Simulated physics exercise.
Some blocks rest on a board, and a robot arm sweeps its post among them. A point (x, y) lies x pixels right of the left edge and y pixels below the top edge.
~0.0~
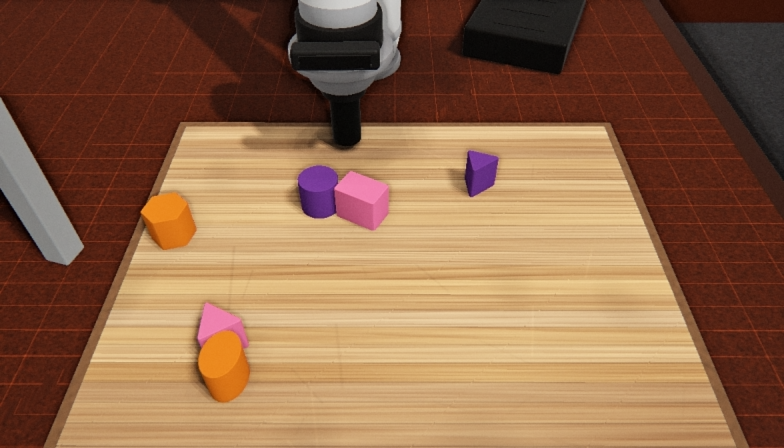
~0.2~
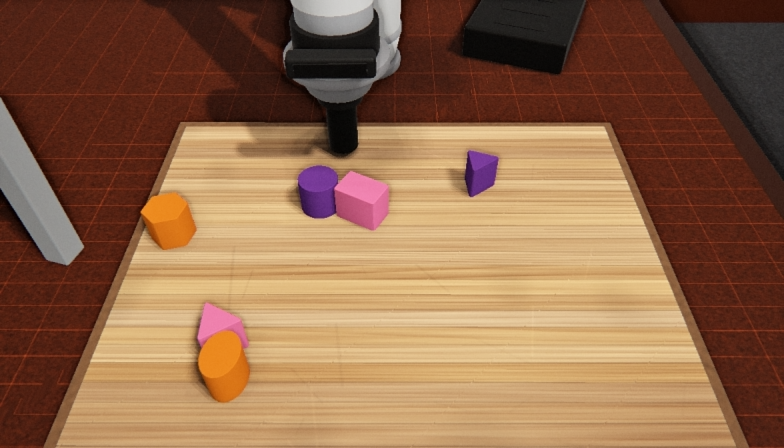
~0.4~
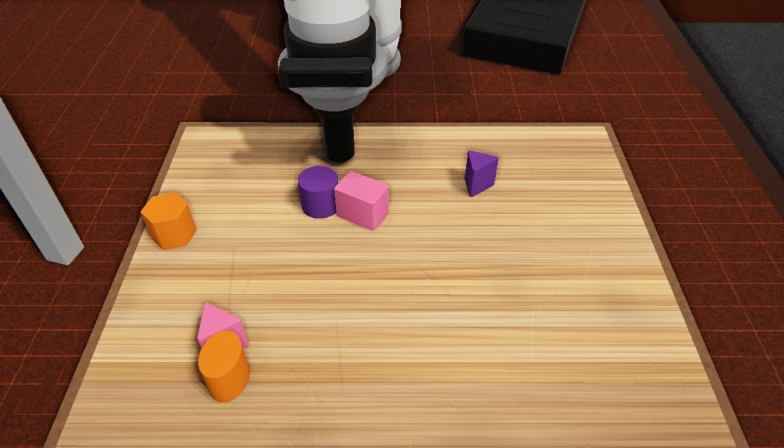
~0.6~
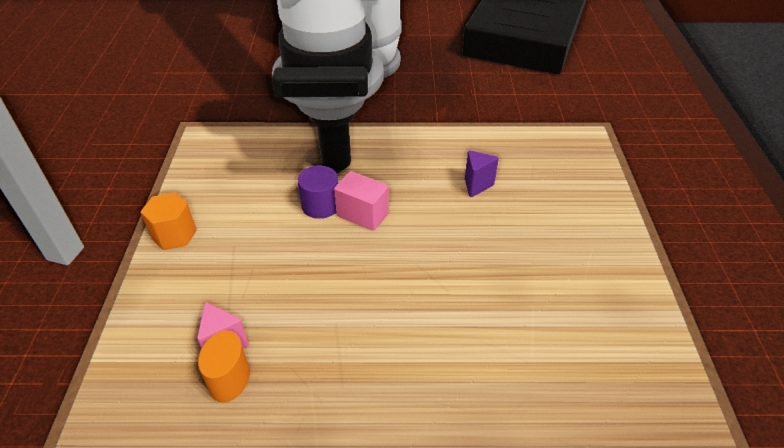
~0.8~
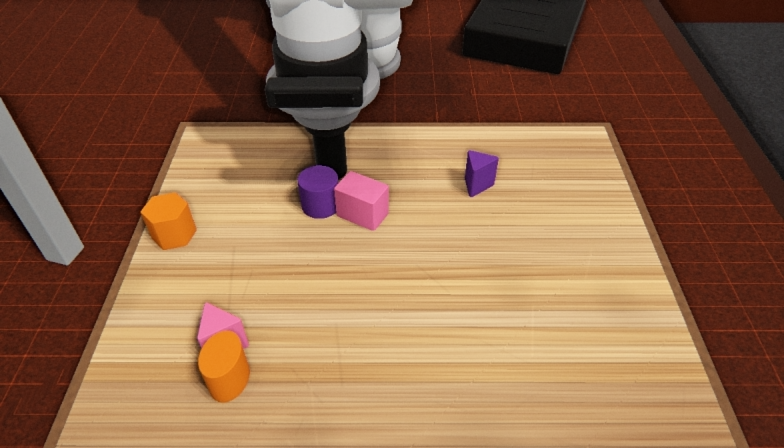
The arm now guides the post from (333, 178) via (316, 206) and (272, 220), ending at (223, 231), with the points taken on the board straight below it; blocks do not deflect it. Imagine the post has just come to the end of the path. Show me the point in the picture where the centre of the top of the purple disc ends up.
Around (289, 215).
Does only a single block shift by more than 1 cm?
Yes - that is the case.
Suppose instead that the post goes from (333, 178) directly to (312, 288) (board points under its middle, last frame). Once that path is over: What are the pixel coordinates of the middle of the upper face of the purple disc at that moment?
In the picture, that point is around (268, 250).
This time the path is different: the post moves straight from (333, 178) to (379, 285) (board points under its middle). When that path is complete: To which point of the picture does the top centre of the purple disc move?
It sits at (311, 198).
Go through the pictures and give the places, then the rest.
The first frame shows lower end of the post (347, 138), tops of blocks, purple disc (318, 178), pink rectangle (361, 187).
The second frame shows post (344, 145), blocks as before.
The third frame shows post (340, 153), blocks as before.
The fourth frame shows post (336, 162), blocks as before.
The fifth frame shows post (332, 171), purple disc (318, 178), pink rectangle (361, 187).
On the path given first. One third of the way, post (314, 200); purple disc (301, 205).
Two thirds of the way, post (270, 214); purple disc (289, 215).
At the end, post (221, 225); purple disc (289, 215); pink rectangle not moved.
